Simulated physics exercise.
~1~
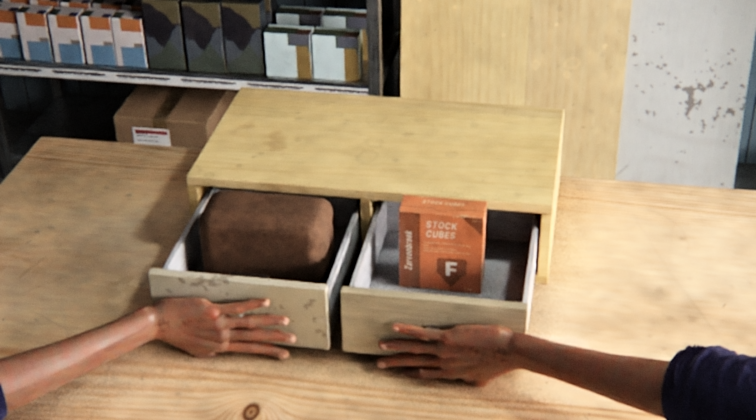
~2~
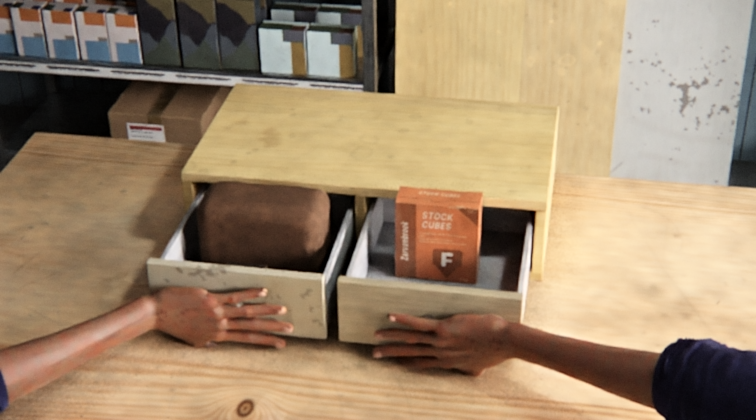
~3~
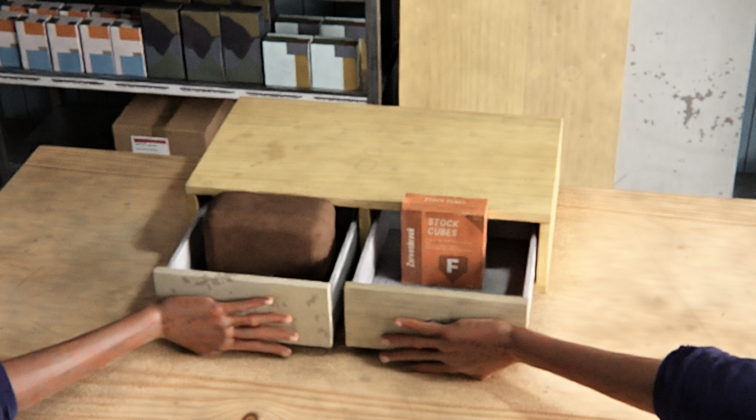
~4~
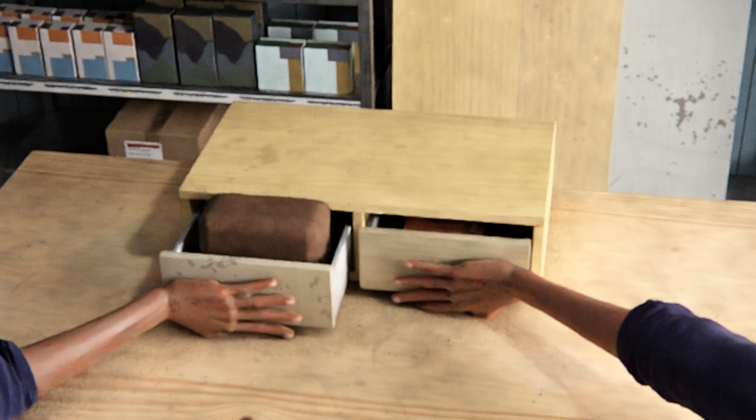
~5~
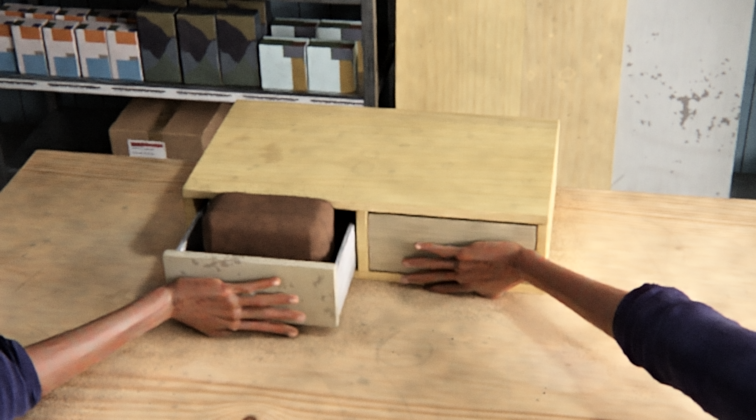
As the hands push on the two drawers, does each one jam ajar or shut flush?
The left drawer jams and stays ajar, while the right drawer shuts flush with the chest.
